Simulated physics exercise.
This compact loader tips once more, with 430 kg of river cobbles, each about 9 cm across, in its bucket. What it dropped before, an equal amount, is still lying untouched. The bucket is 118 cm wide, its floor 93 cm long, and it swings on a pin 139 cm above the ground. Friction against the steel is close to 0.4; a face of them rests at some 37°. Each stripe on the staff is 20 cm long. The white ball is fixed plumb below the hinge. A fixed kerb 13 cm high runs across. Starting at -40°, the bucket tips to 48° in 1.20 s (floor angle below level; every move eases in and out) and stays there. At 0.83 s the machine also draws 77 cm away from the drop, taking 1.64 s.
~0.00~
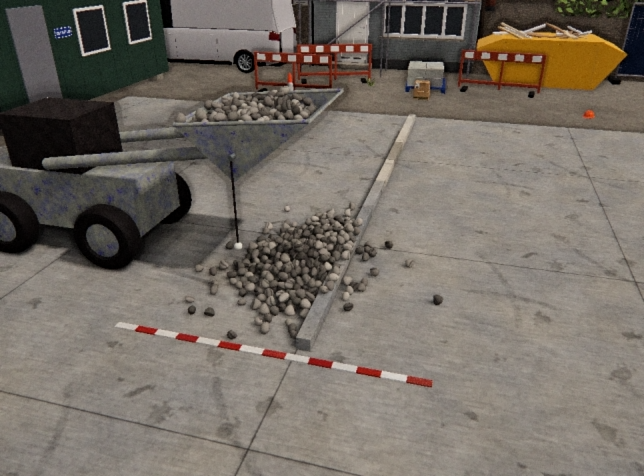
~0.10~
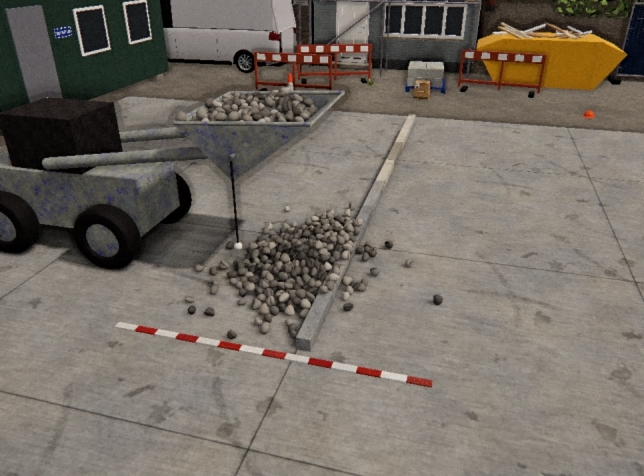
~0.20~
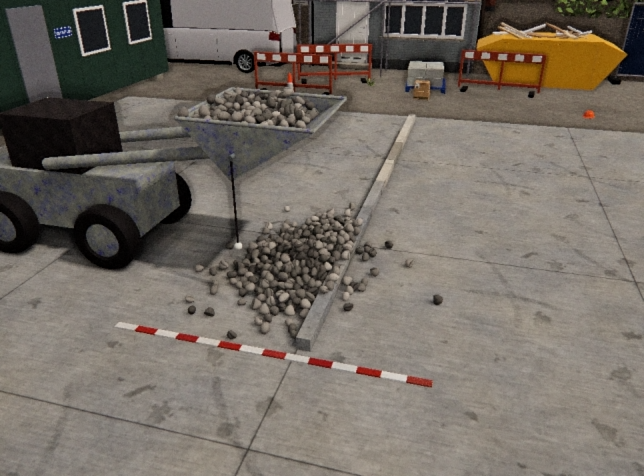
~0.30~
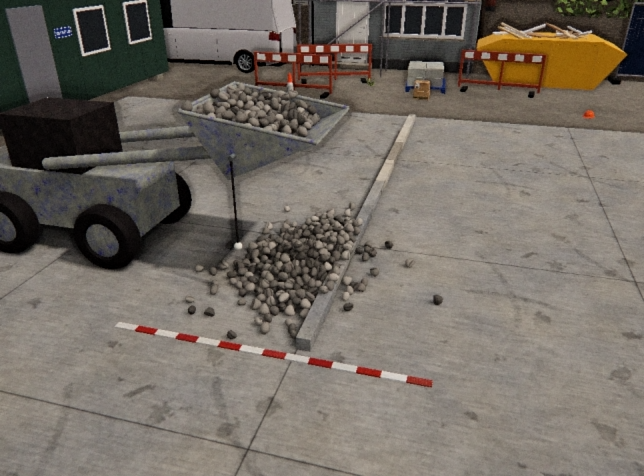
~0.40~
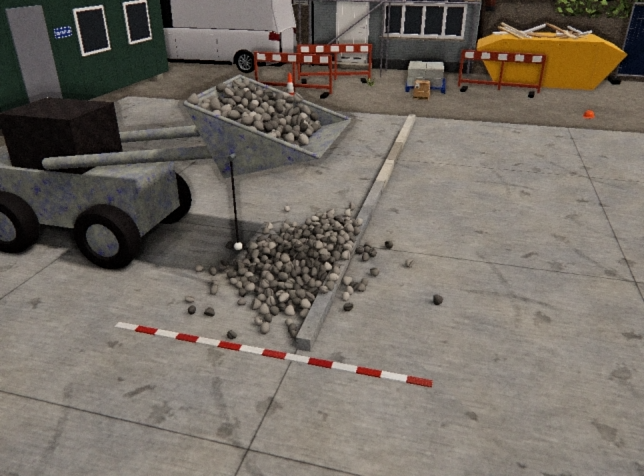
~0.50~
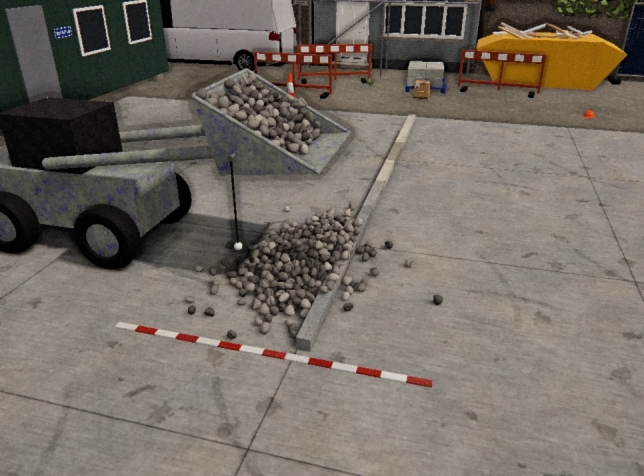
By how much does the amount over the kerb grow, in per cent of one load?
Some 38 per cent is added.
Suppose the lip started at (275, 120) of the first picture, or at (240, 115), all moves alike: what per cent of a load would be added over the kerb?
About 10 and 0 per cent.
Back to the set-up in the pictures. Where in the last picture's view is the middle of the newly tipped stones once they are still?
Near (325, 256).
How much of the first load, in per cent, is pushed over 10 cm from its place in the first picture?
Roughly 25 per cent of them.
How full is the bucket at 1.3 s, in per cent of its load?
It holds some 25 per cent.
After 0.9 s the floor is at 34°; in per cent of one load, 98 in the bucket, 98 on this side of the kerb, 4 over the kerb; the foremost stones are at (382, 275).
After 1.3 s the floor is at 48°; in per cent of one load, 24 in the bucket, 165 on this side of the kerb, 11 over the kerb; the foremost stones are at (386, 277).
After 2.9 s the floor is at 48°; in per cent of one load, 0 in the bucket, 159 on this side of the kerb, 41 over the kerb; the foremost stones are at (531, 321).
After 5.6 s the floor is at 48°; in per cent of one load, 0 in the bucket, 159 on this side of the kerb, 41 over the kerb; the foremost stones are at (531, 321). Net gain over the kerb, 38.
